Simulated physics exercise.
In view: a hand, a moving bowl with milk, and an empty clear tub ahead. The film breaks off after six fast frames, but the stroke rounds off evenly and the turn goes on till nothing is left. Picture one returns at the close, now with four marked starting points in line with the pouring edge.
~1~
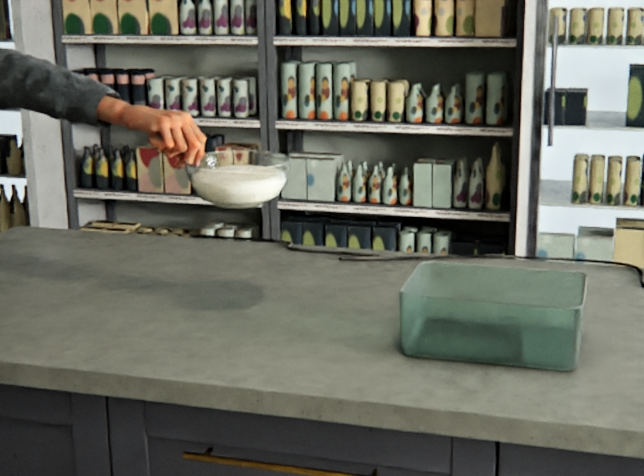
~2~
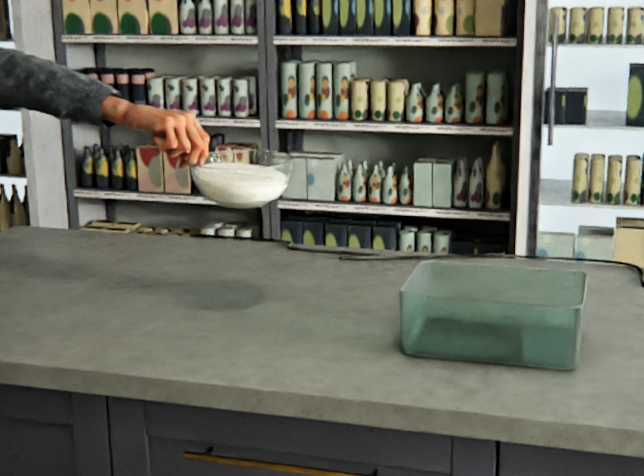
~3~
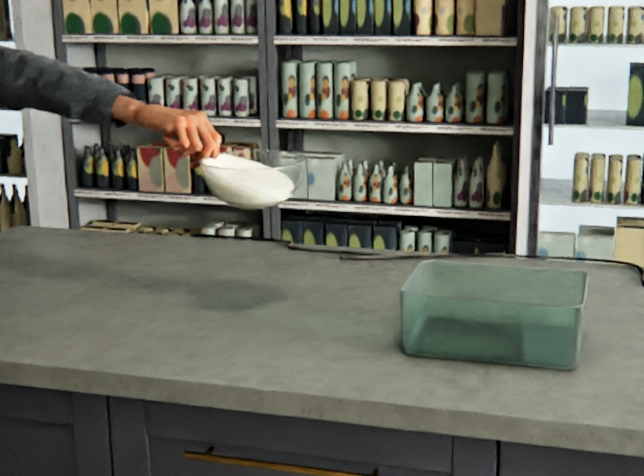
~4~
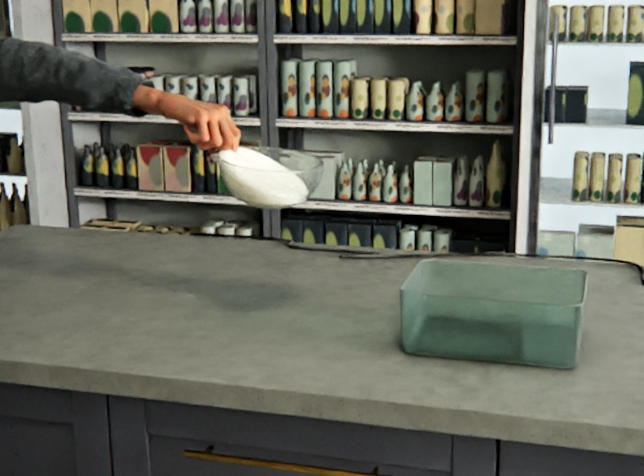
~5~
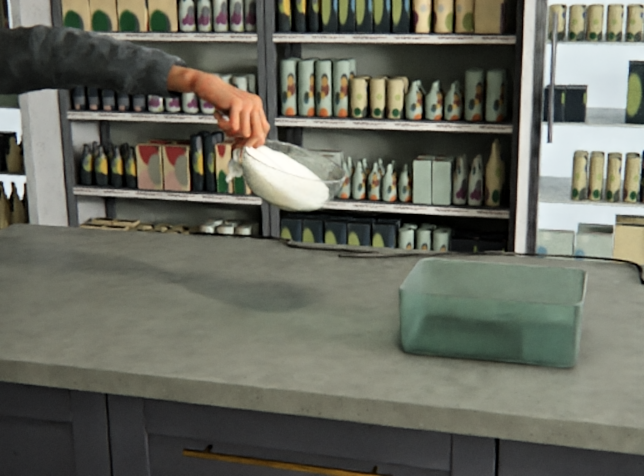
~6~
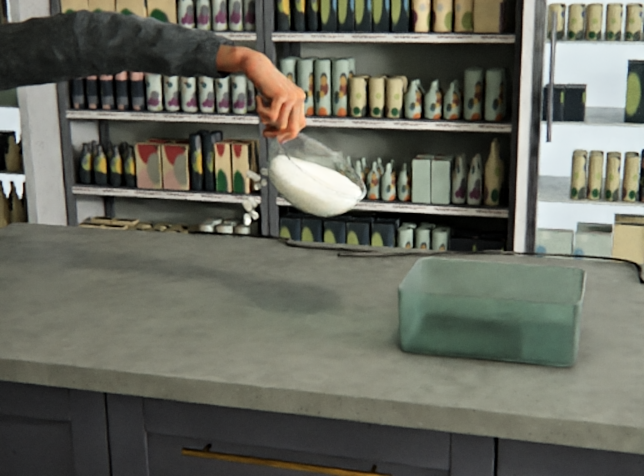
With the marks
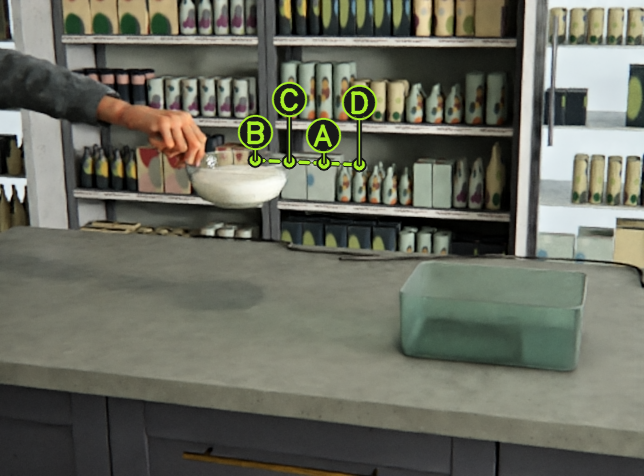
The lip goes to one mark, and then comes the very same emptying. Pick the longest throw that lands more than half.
Place B just does it.
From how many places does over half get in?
All of them.
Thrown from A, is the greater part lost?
No.
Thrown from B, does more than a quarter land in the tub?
Yes, it does.
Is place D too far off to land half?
No, that is safe.
In lime, A at (323, 163); B at (255, 160); C at (289, 161); D at (359, 164).
If A is chosen, about 81 % lands in the tub, 8 % falls short and 11 % goes beside or beyond.
If B is chosen, about 67 % lands in the tub, 23 % falls short and 10 % goes beside or beyond.
If C is chosen, about 76 % lands in the tub, 6 % falls short and 17 % goes beside or beyond.
If D is chosen, about 85 % lands in the tub, 5 % falls short and 11 % goes beside or beyond.
